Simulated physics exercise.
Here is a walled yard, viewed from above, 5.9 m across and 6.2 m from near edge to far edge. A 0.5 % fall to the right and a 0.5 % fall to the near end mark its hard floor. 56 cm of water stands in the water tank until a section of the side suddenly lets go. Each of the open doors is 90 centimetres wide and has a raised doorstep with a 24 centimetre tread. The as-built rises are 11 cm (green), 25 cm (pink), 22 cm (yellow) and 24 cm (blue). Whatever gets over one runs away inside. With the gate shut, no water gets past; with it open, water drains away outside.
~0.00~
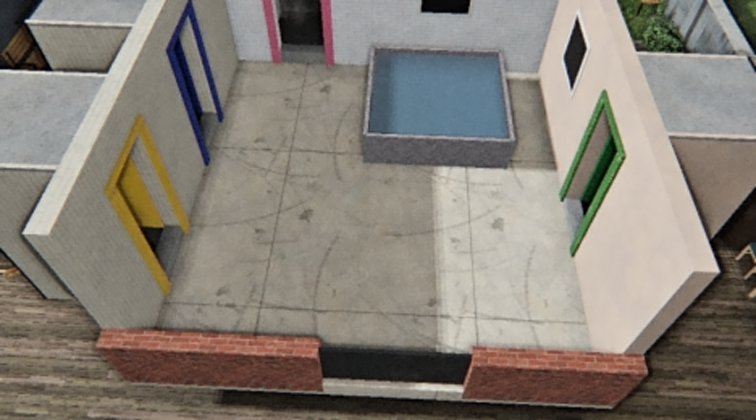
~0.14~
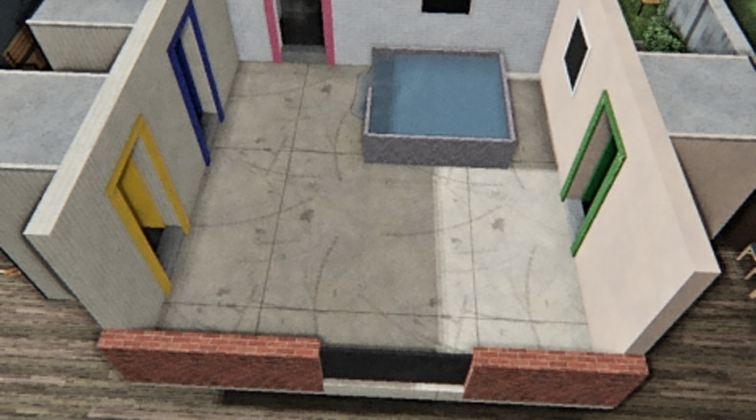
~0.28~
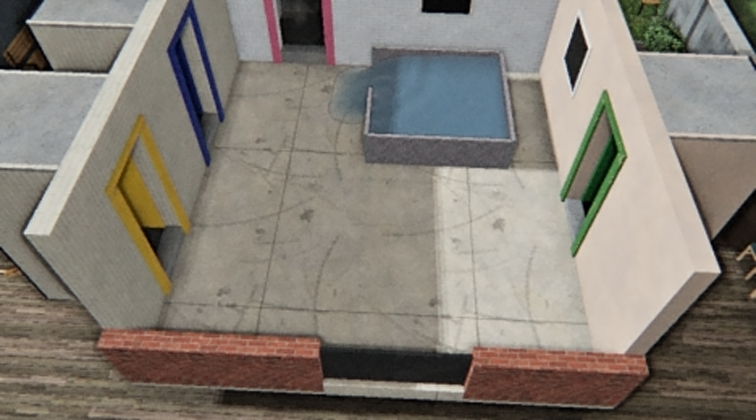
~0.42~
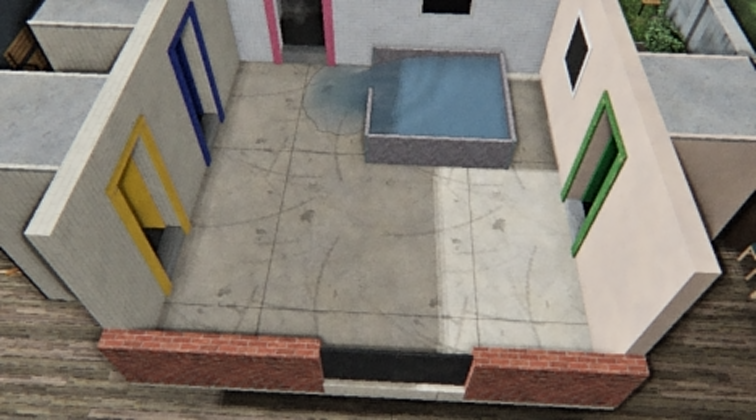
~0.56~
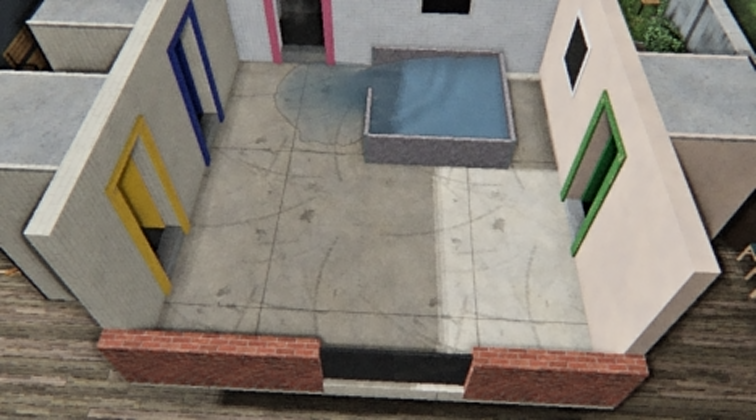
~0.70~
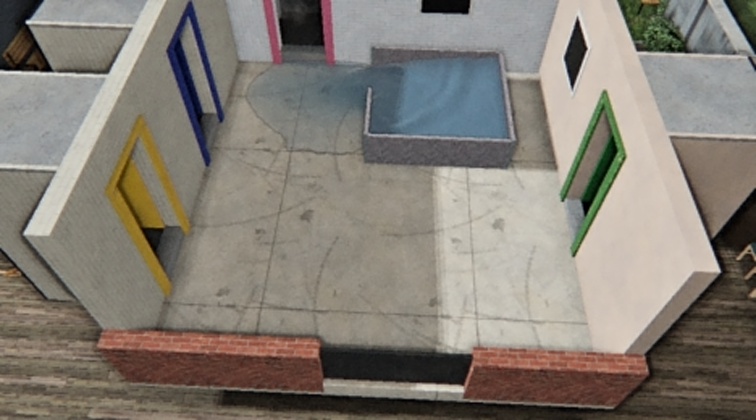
A walled yard with a cracked concrete floor is seen from above by a camera that stays still. A grey-walled tank of blue water stands by the back wall, with a pink-framed doorway to its left, blue and yellow ones on the left wall, a green one on the right, and low red brick in front. Water pours from the tank's left side and spreads leftward in a thin, widening sheet, reaching the pink doorway.
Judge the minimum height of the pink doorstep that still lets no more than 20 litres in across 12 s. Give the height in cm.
My estimate is 19 cm.
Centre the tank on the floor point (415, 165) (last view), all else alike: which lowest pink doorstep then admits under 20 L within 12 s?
About 16 centimetres.
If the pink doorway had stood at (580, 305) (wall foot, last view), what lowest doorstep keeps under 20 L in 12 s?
About 13.5 cm.
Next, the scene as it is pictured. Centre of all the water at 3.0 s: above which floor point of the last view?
The water is centred around (356, 118) in the last picture's pixels.
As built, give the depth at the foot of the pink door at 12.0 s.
Roughly 8.0 cm deep.
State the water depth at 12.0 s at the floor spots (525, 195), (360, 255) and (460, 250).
Roughly 11, then 6, then 9 cm.
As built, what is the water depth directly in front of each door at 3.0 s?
Door by door in centimetres - green 0, pink 23, yellow 6, blue 20.
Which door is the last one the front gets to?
Last: Green.
After 1.4 s water covers 20 % of the floor, deepest (43 cm) near (240, 63); 21 cm at the pink door, 0 litres in over its 25 cm doorstep.
After 3.0 s water covers 35 % of the floor, deepest (35 cm) near (243, 81); 23 cm at the pink door, 0 litres in over its 25 cm doorstep.
After 12.0 s water covers 95 % of the floor, deepest (20 cm) near (539, 112); 8 cm at the pink door, 3 litres in over its 25 cm doorstep.
At the pink door as built, the water arrived by 0.7 s and peaked near 25 cm at 3.8 s.
Run again over the same 12 s with other heights there, 48 litres in over 16 cm, 8 litres over 22 cm. The limit of 20 litres is kept from about 19 cm up.
